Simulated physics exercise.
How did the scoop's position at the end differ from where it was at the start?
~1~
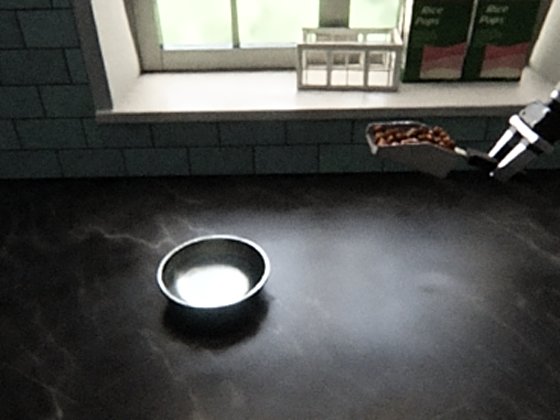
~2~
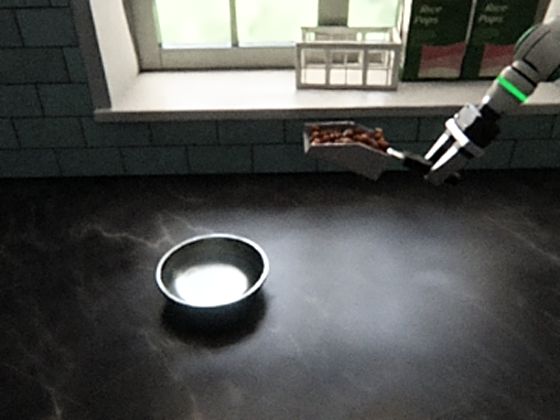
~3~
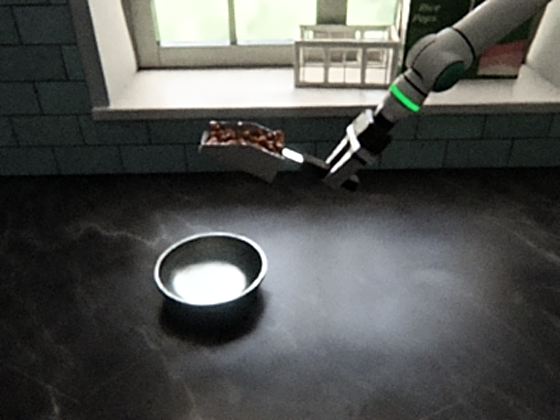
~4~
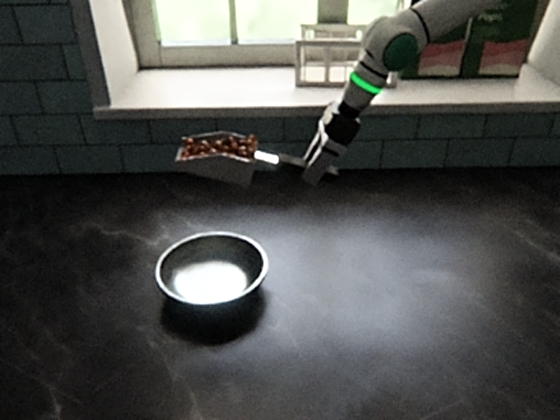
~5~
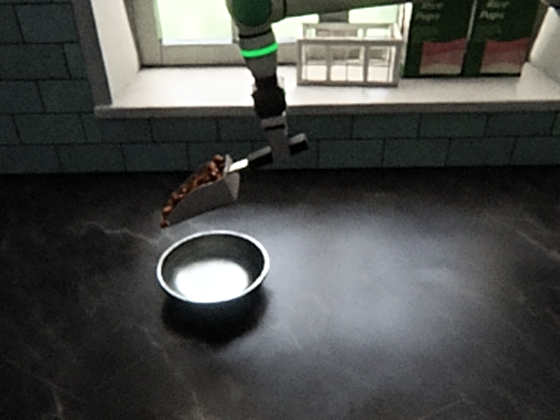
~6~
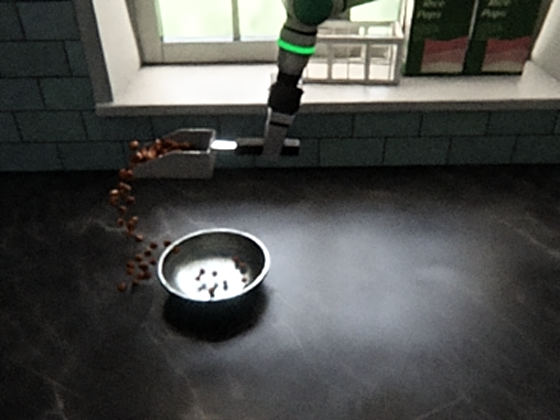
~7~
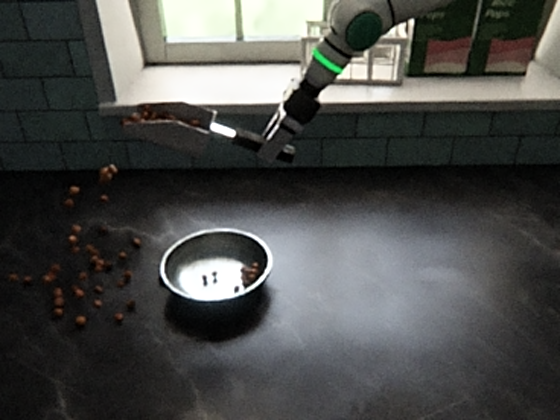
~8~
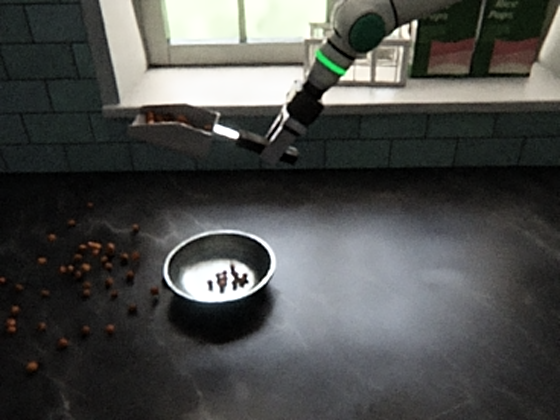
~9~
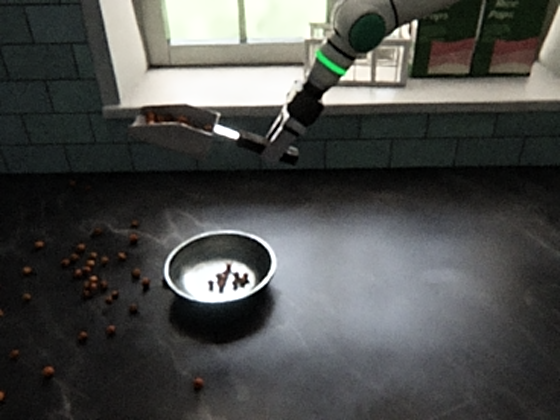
At the start the scoop was over on the right, below the green boxes on the windowsill. By the end it was well over to the left, above and slightly left of the metal bowl.
